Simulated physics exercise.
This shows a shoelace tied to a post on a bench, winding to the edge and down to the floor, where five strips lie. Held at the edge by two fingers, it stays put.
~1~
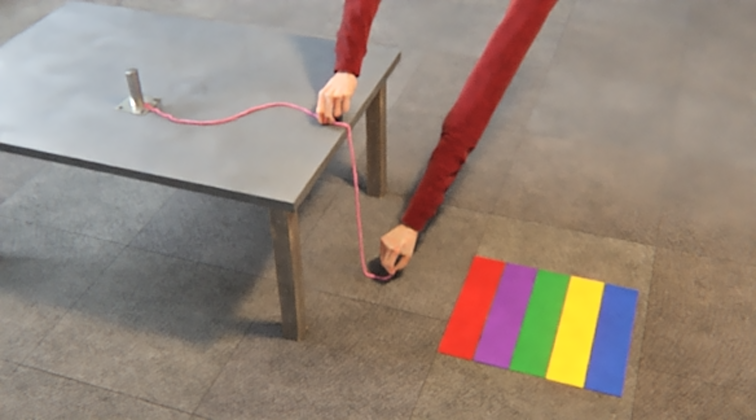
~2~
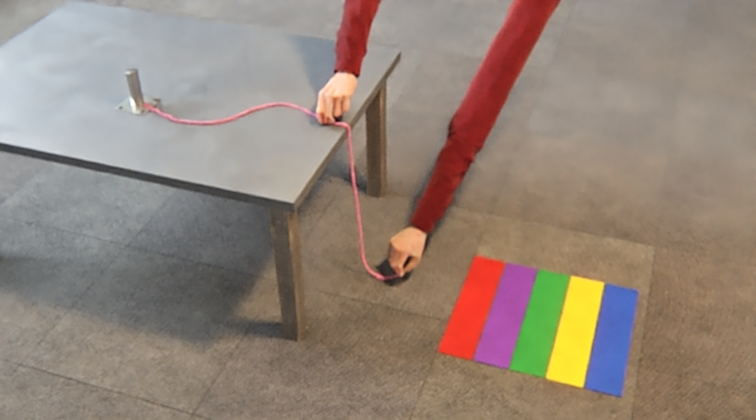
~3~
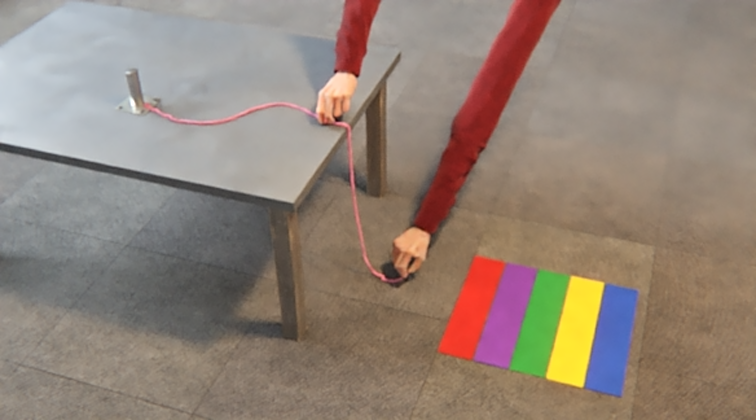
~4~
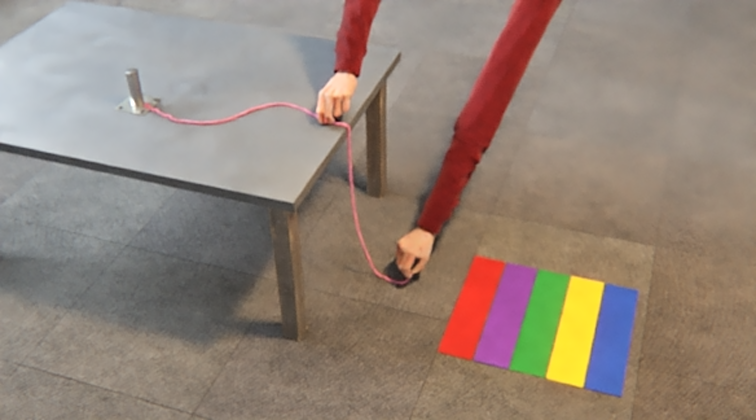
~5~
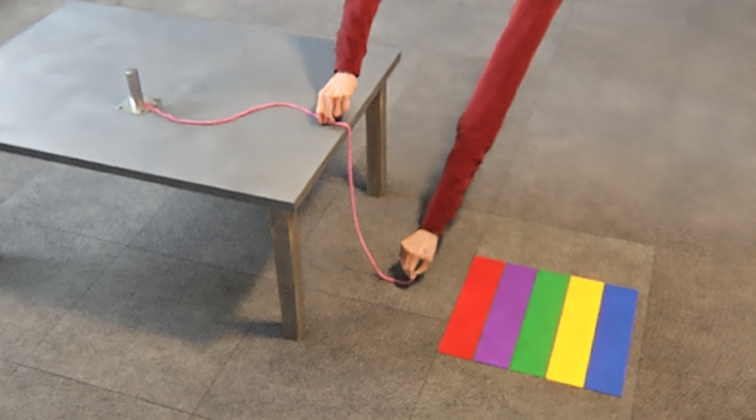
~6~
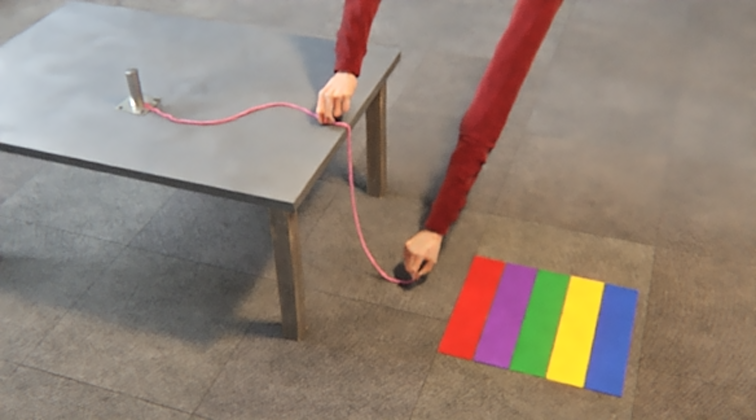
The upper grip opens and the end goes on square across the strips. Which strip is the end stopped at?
Stopped at green.
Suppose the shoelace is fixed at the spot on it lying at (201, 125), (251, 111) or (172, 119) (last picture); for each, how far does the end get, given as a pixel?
(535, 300), (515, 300), (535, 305).
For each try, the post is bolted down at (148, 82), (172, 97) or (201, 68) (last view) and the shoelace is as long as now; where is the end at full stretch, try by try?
Try by try: (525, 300), (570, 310) and (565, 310).
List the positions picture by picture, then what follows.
The first frame shows end (394, 271); red (462, 337); purple (497, 345); green (532, 354); yellow (569, 363); blue (607, 372).
The second frame shows end (403, 273); shoelace through (169, 116) (234, 118) (302, 109) (349, 141) (357, 204) (363, 257).
The third frame shows end (407, 274).
The fourth frame shows end (411, 275); shoelace through (169, 116) (234, 118) (302, 109) (349, 141) (353, 203) (368, 257).
The fifth frame shows end (414, 276).
The sixth frame shows end (418, 277); shoelace through (169, 116) (234, 118) (302, 109) (349, 141) (353, 203) (370, 257).
Soon after, end near (485, 291); over red.
After that, end near (521, 300); over purple.
At the stop, end near (543, 304); over green. The green one.
